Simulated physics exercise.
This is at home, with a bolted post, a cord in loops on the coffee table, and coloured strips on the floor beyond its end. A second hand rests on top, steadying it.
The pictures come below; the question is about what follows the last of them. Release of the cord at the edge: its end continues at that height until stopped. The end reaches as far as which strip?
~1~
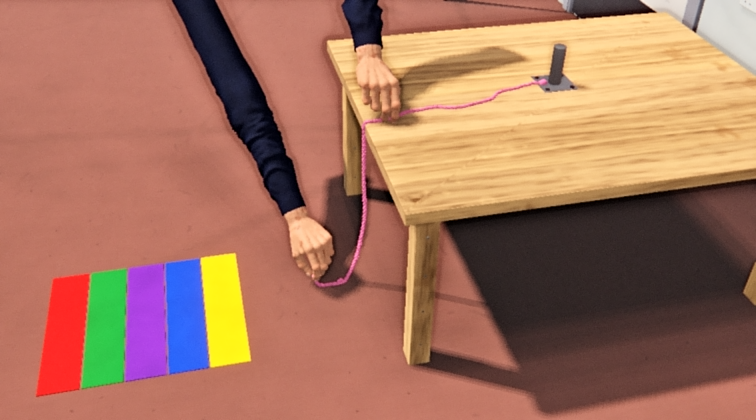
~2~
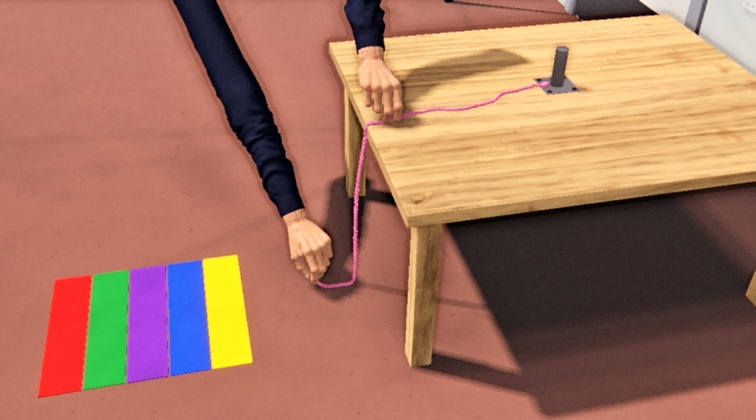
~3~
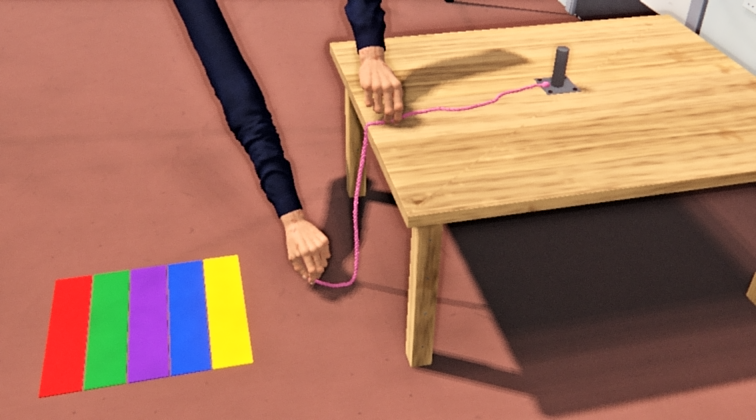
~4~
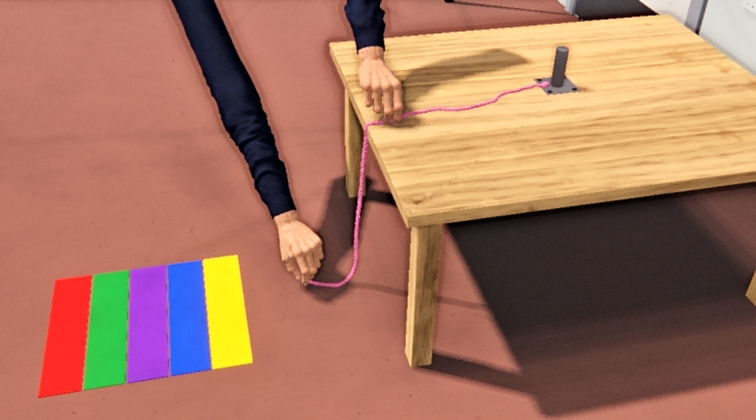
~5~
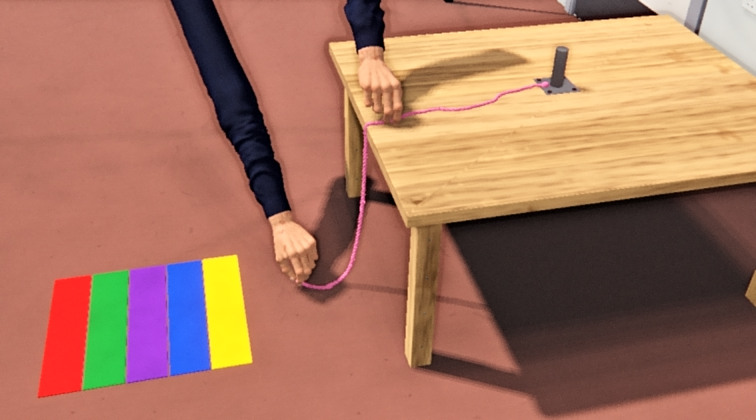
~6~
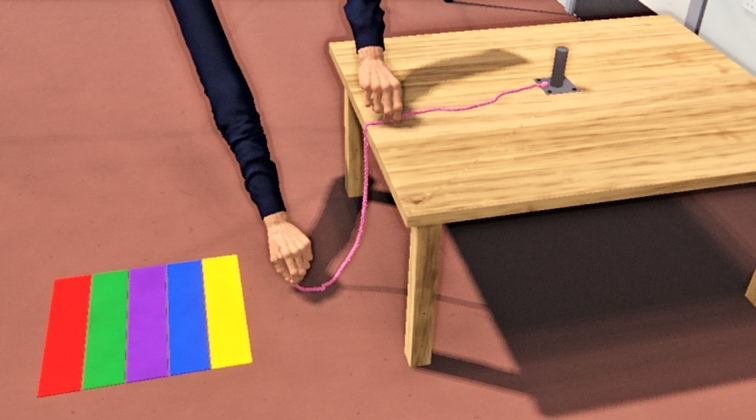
As far as the blue strip.
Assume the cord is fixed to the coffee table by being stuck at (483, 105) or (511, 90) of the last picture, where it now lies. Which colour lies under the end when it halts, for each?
Strip by try: Blue / blue.
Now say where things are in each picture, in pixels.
In the first picture, end (313, 276); yellow (228, 342); blue (187, 349); purple (146, 355); green (104, 362); red (61, 369).
In the second picture, end (312, 278); cord through (519, 90) (466, 109) (398, 119) (361, 164) (356, 224) (354, 277).
In the third picture, end (309, 279).
In the fourth picture, end (303, 280); cord through (520, 90) (466, 109) (399, 119) (363, 164) (357, 224) (350, 277).
In the fifth picture, end (297, 280).
In the sixth picture, end (292, 281); cord through (519, 90) (466, 109) (398, 119) (366, 163) (362, 223) (337, 276).
Early on, end near (261, 285); short of the strips.
Midway, end near (213, 292); over yellow.
At the end of the slack, end near (184, 296); over blue. It gets as far as the blue strip.
